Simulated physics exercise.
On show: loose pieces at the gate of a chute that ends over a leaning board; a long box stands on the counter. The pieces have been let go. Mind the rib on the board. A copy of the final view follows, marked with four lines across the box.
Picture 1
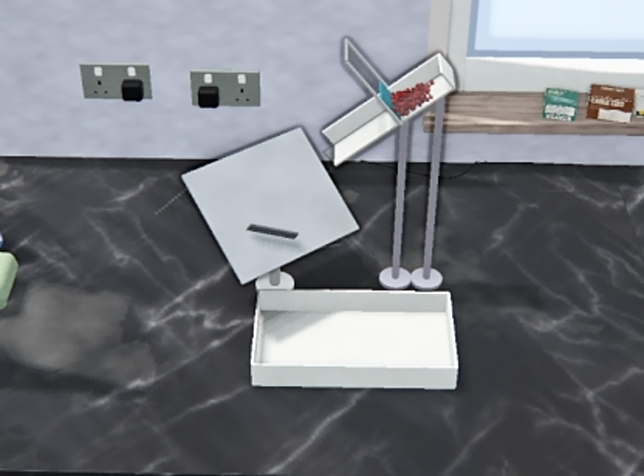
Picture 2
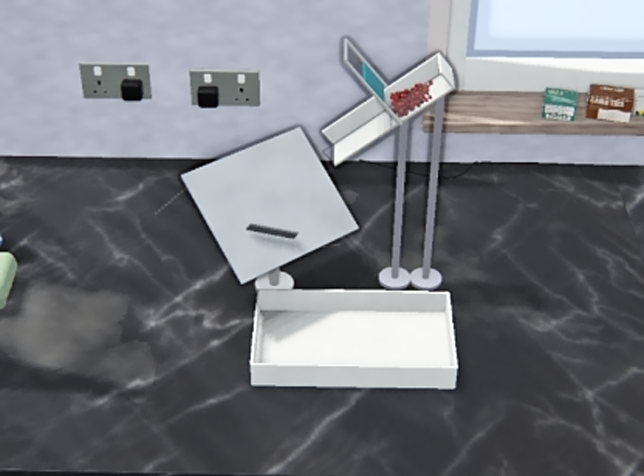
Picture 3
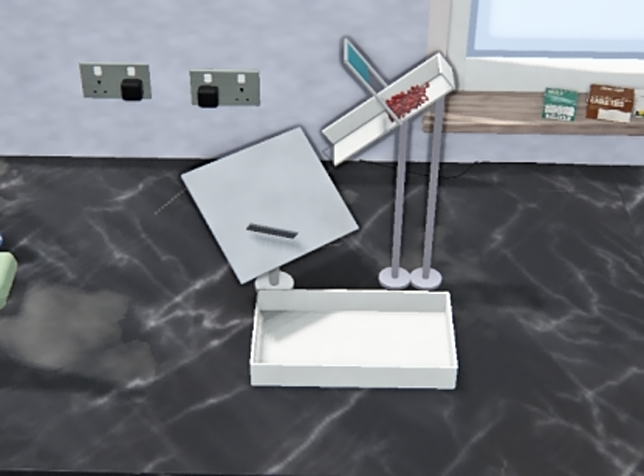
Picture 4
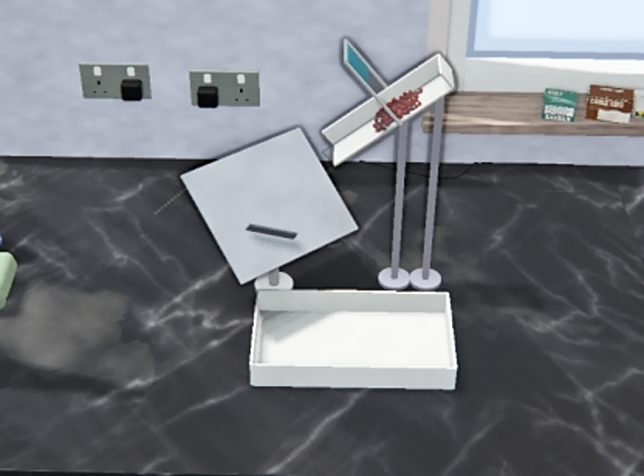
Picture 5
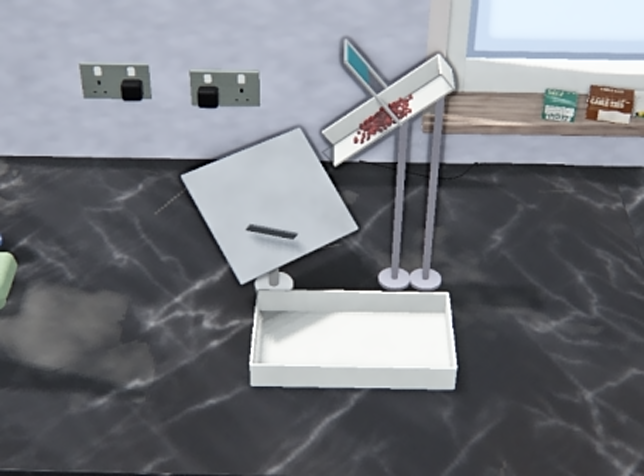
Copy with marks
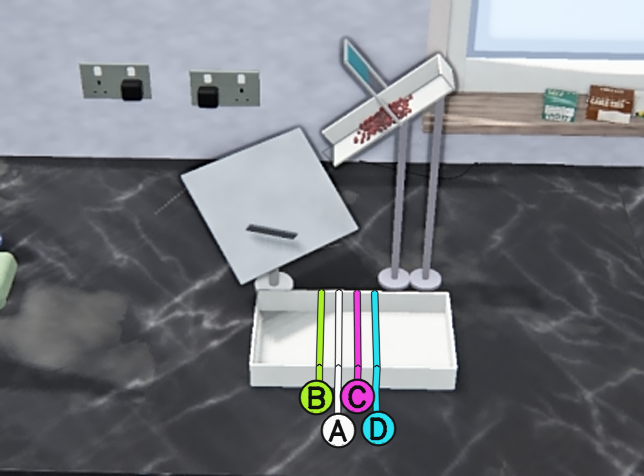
Tilted white chute above a leaning grey board and empty white box, its gate lifting and red beans sliding down leftward.
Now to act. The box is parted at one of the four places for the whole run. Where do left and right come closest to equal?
Line A does it best.
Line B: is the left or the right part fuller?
More lands on the right.
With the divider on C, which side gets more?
More lands on the left.
On the marked copy, line A crosses the front rim at (338, 366); line B crosses the front rim at (319, 366); line C crosses the front rim at (357, 366); line D crosses the front rim at (376, 367).
Choosing A, of what is caught, close to two thirds on the left of the divider, close to a third on the right.
Choosing B, of what is caught, a small share on the left of the divider, all but a few on the right.
Choosing C, of what is caught, all but a few on the left of the divider, a small share on the right.
Choosing D, of what is caught, the whole lot on the left of the divider, none at all on the right.
